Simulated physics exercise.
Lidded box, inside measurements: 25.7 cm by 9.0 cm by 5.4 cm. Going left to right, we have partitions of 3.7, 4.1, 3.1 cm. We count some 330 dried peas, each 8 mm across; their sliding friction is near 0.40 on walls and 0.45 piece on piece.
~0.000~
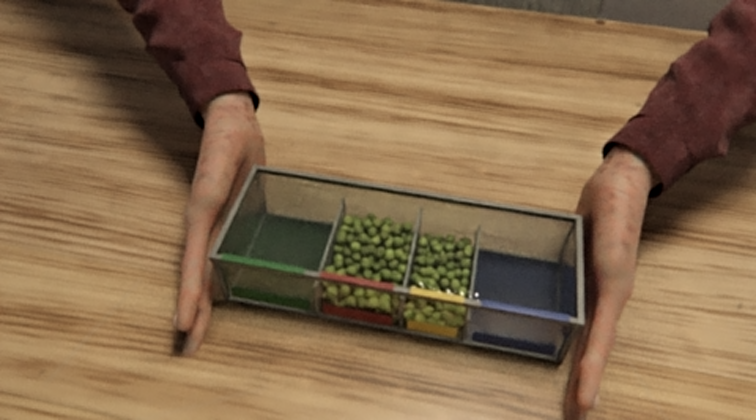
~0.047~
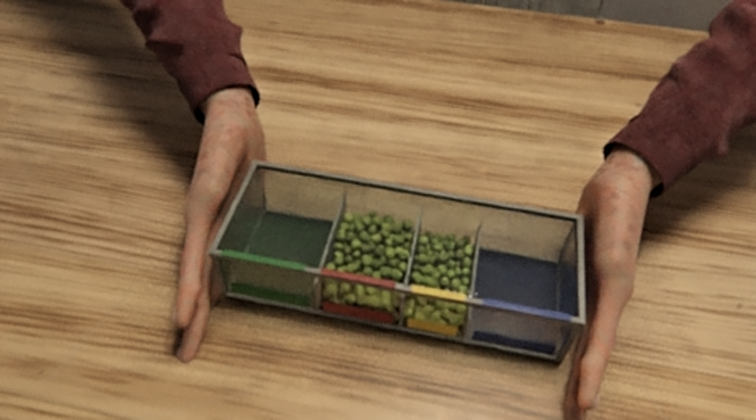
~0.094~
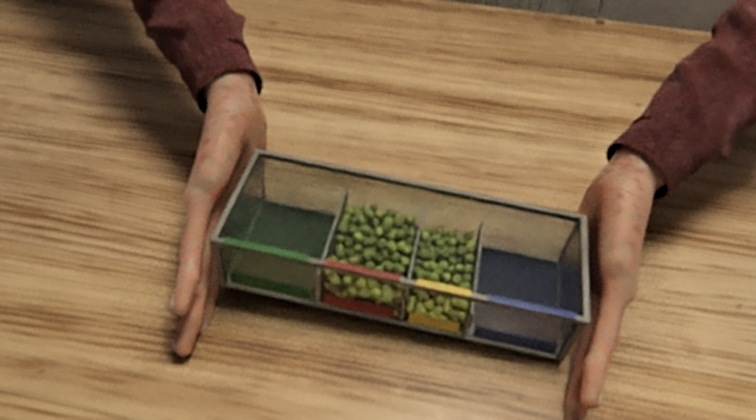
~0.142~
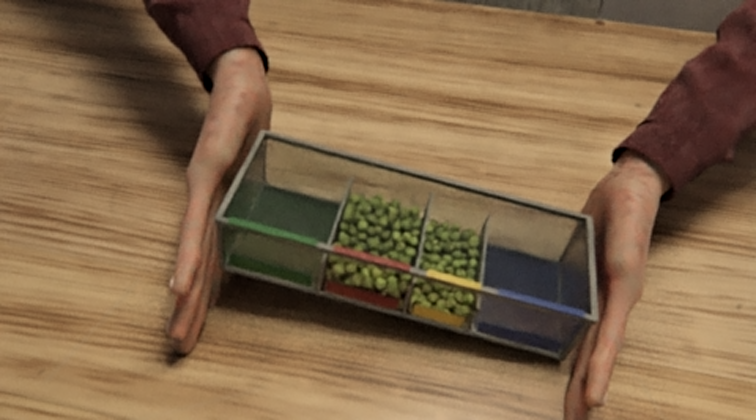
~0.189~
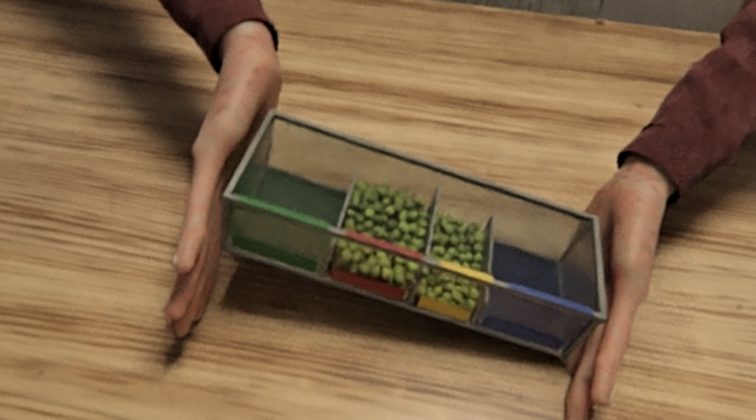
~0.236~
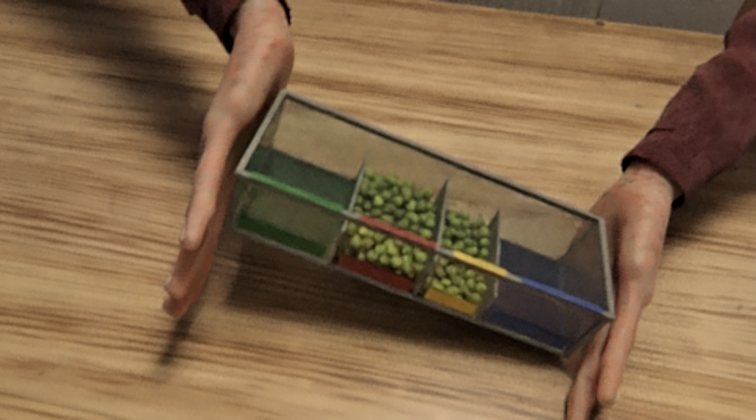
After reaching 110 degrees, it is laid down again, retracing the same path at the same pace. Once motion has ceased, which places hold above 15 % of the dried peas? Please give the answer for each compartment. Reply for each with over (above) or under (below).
Red - over, blue - over, green - under, yellow - under.
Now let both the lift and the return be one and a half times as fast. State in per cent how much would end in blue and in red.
The blue compartment would end with 40 per cent and the red one with 55 per cent.
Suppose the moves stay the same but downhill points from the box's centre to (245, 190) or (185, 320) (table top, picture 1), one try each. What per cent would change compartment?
About 35 per cent on the first try and 30 per cent on the second.
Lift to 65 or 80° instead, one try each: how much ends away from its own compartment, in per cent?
Roughly 10 percent for the first try and 20 percent for the second.
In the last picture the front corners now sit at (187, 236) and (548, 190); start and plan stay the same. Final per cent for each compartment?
Red = 50 %; blue = 0 %; green = 30 %; yellow = 25 %.
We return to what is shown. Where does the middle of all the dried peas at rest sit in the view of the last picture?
(406, 262) or so.
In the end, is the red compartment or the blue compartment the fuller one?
Red comes out ahead.
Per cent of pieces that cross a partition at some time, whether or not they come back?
The share comes out near 45 per cent.
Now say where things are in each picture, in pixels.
In the first picture, box tilt 0 degrees, front corners at (216, 256) and (577, 320); red 65 %, yellow 35 %.
In the second picture, box tilt 1 degrees, front corners at (216, 251) and (578, 320).
In the third picture, box tilt 4 degrees, front corners at (217, 239) and (583, 318), lowest corner right back.
In the fourth picture, box tilt 9 degrees, front corners at (222, 219) and (591, 317), lowest corner right back.
In the fifth picture, box tilt 13 degrees, front corners at (230, 196) and (599, 315), lowest corner right back.
In the sixth picture, box tilt 18 degrees, front corners at (242, 173) and (608, 315), lowest corner right back; red 65 %, yellow 35 %. Its pace works out near 105 degrees a second.
After 1.19 s, tilt 110 degrees; red 55 %, blue 25 %, yellow 15 %.
Then, at 1.83 s, tilt 49 degrees; red 55 %, blue 45 %.
After 2.51 s, tilt 0 degrees; red 55 %, blue 45 %, yellow 5 %.
In the end, at 3.1 s, red 55 %, blue 45 %, green 0 %, yellow 5 %.
